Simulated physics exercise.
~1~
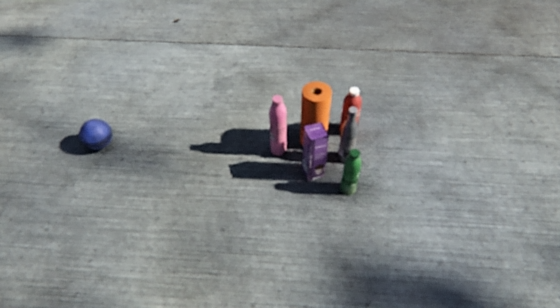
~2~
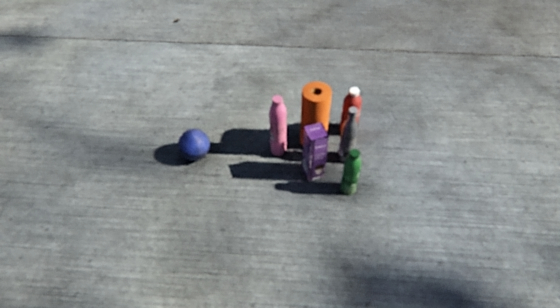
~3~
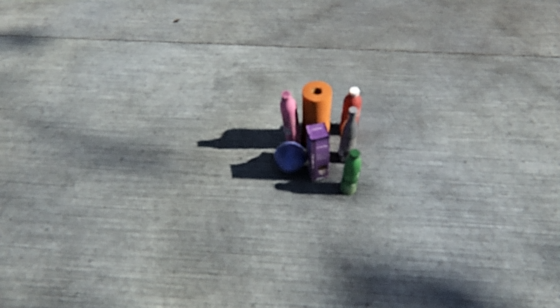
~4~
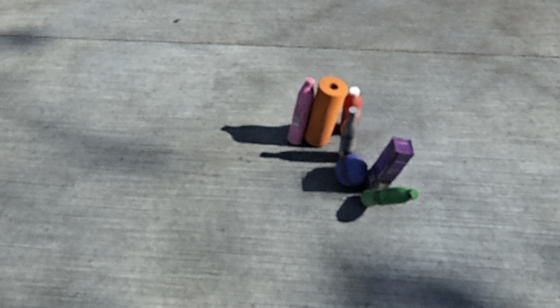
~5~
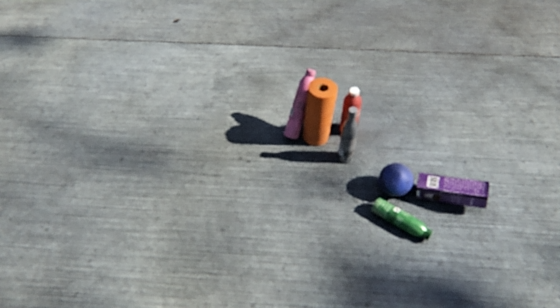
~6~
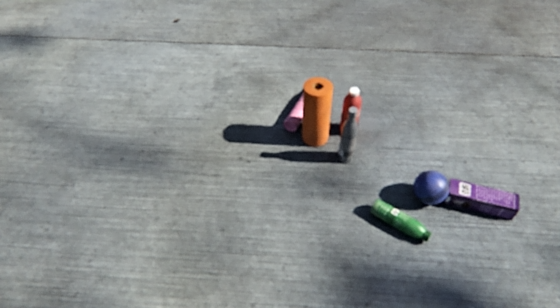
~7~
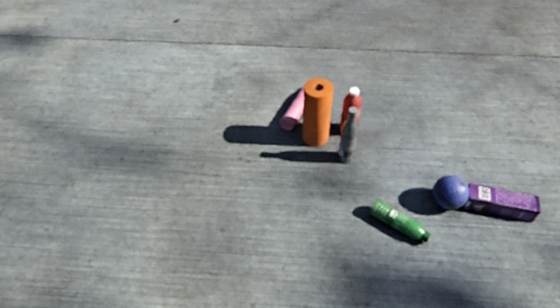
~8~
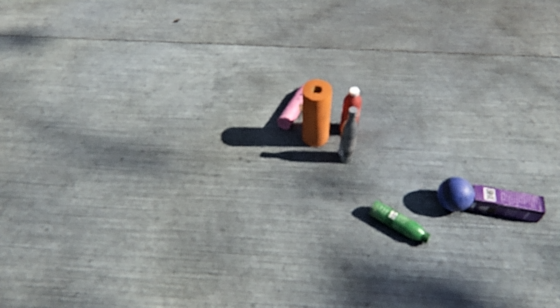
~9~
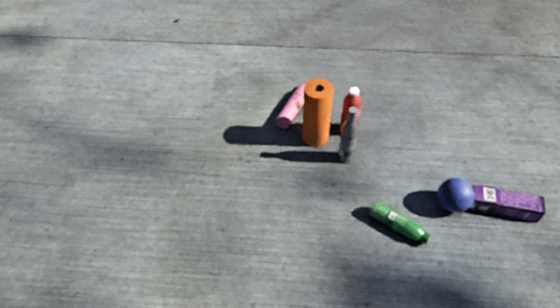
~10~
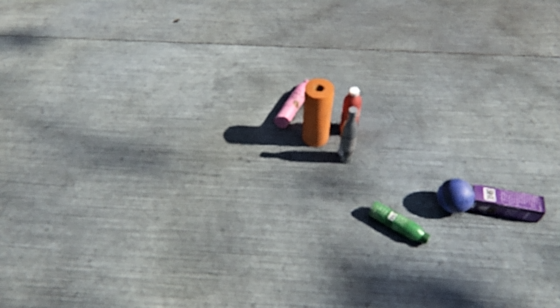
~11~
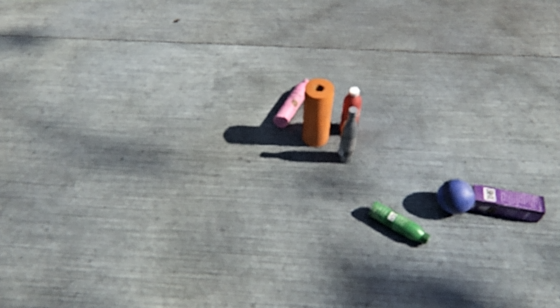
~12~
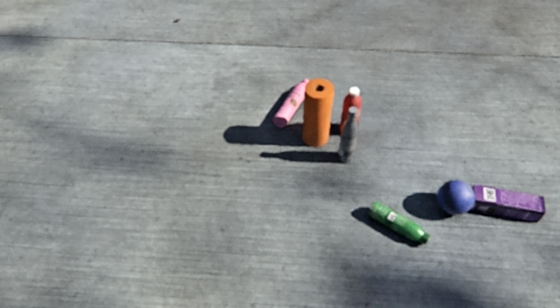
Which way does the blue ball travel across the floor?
The blue ball rolls to the right, running into the group of standing items and coming to rest beyond them.
An orange roll stays upright while a blue ball knocks over pink, purple and green items.
